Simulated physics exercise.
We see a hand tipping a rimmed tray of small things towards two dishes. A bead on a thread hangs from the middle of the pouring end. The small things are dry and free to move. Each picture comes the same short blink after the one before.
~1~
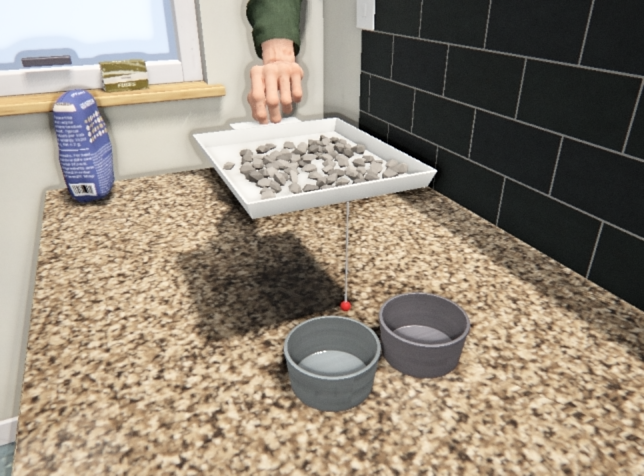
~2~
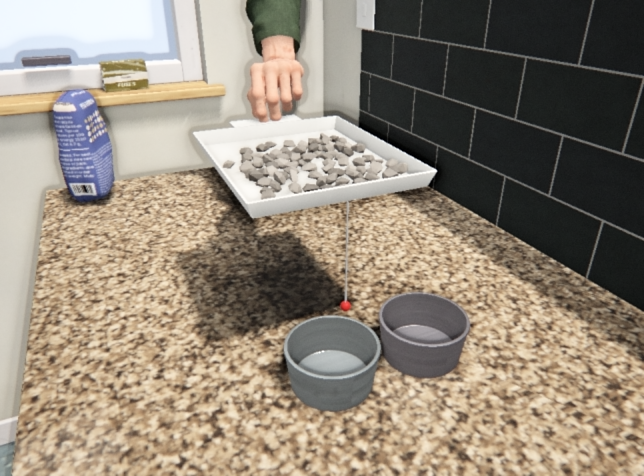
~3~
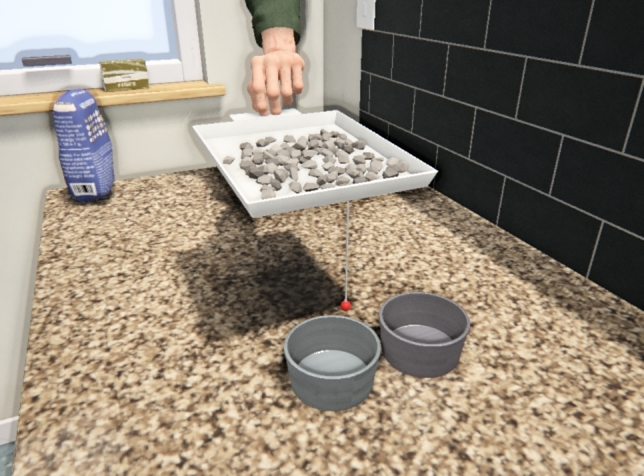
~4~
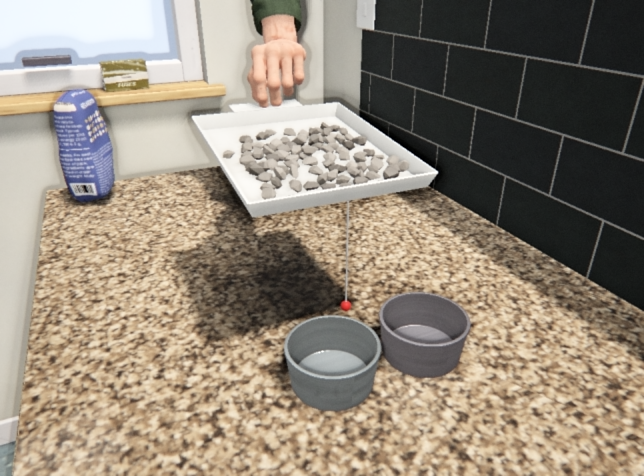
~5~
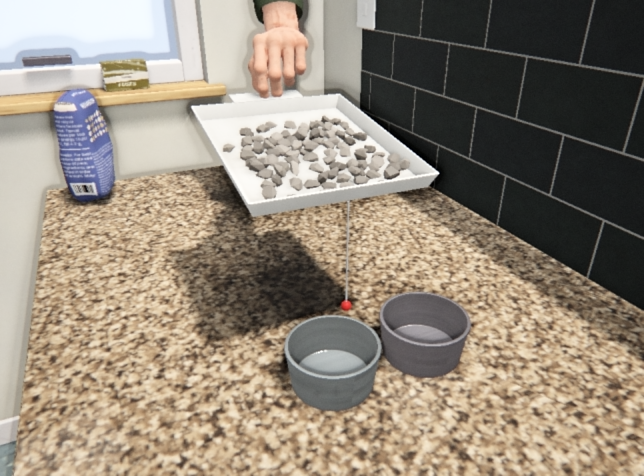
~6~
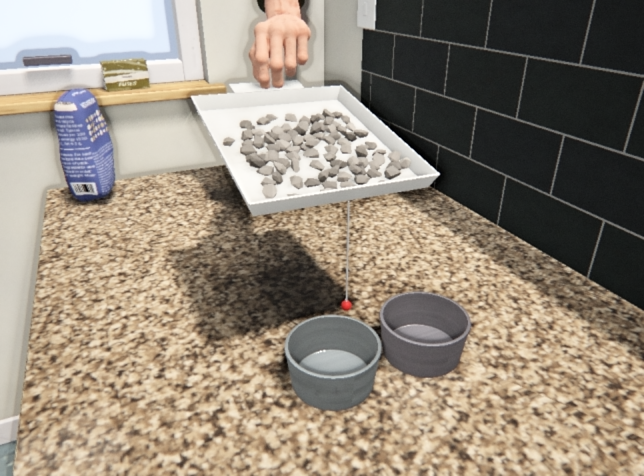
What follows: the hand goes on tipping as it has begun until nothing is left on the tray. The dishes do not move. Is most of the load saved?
They take the larger part between them.
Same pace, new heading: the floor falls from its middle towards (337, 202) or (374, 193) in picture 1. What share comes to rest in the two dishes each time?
Near 50 % and 80 %.
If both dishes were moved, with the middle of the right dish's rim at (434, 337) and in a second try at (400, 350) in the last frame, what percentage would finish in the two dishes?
Roughly 80 per cent, and 60 per cent.
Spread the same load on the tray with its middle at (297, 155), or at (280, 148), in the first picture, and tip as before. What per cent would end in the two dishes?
First some 70, then 70 per cent.
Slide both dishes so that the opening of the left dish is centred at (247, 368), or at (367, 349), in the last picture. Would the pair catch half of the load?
At the first place below a half, at the second over half.
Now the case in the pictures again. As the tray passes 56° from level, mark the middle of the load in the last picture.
At about (350, 153).
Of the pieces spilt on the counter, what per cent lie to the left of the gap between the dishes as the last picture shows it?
Close to 40 per cent.
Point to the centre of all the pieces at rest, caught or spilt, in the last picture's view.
At about (379, 370).
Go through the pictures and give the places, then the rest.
In the first picture, corners of the pouring end (252, 200) and (428, 170), level; middle of the load (310, 158), bits of gravel; left dish (353, 390); right dish (448, 357); bead on its thread (346, 306).
In the second picture, corners of the pouring end (252, 200) and (429, 170), level; middle of the load (310, 157).
In the third picture, corners of the pouring end (252, 200) and (429, 170), tipped barely, level across its low end; middle of the load (310, 155).
In the fourth picture, corners of the pouring end (253, 199) and (430, 171), tipped a little, level across its low end; middle of the load (311, 151).
In the fifth picture, corners of the pouring end (253, 199) and (431, 171), tipped a little, level across its low end; middle of the load (312, 147).
In the sixth picture, corners of the pouring end (254, 199) and (431, 172), tipped a little, level across its low end; middle of the load (313, 143); left dish (354, 389); right dish (449, 357).
Just after the last frame, tray tipped steeply; every one on the tray.
A moment on, tray tipped right over; about a tenth on the tray; roughly a quarter in the left dish; roughly a quarter in the right dish; roughly a quarter outside both; roughly a quarter in the air.
Further on, tray tipped past a quarter turn; roughly a third in the left dish; roughly a third in the right dish; roughly a third outside both.
When it is over, tray tipped past a quarter turn; roughly a third in the left dish; roughly a third in the right dish; roughly a third outside both.
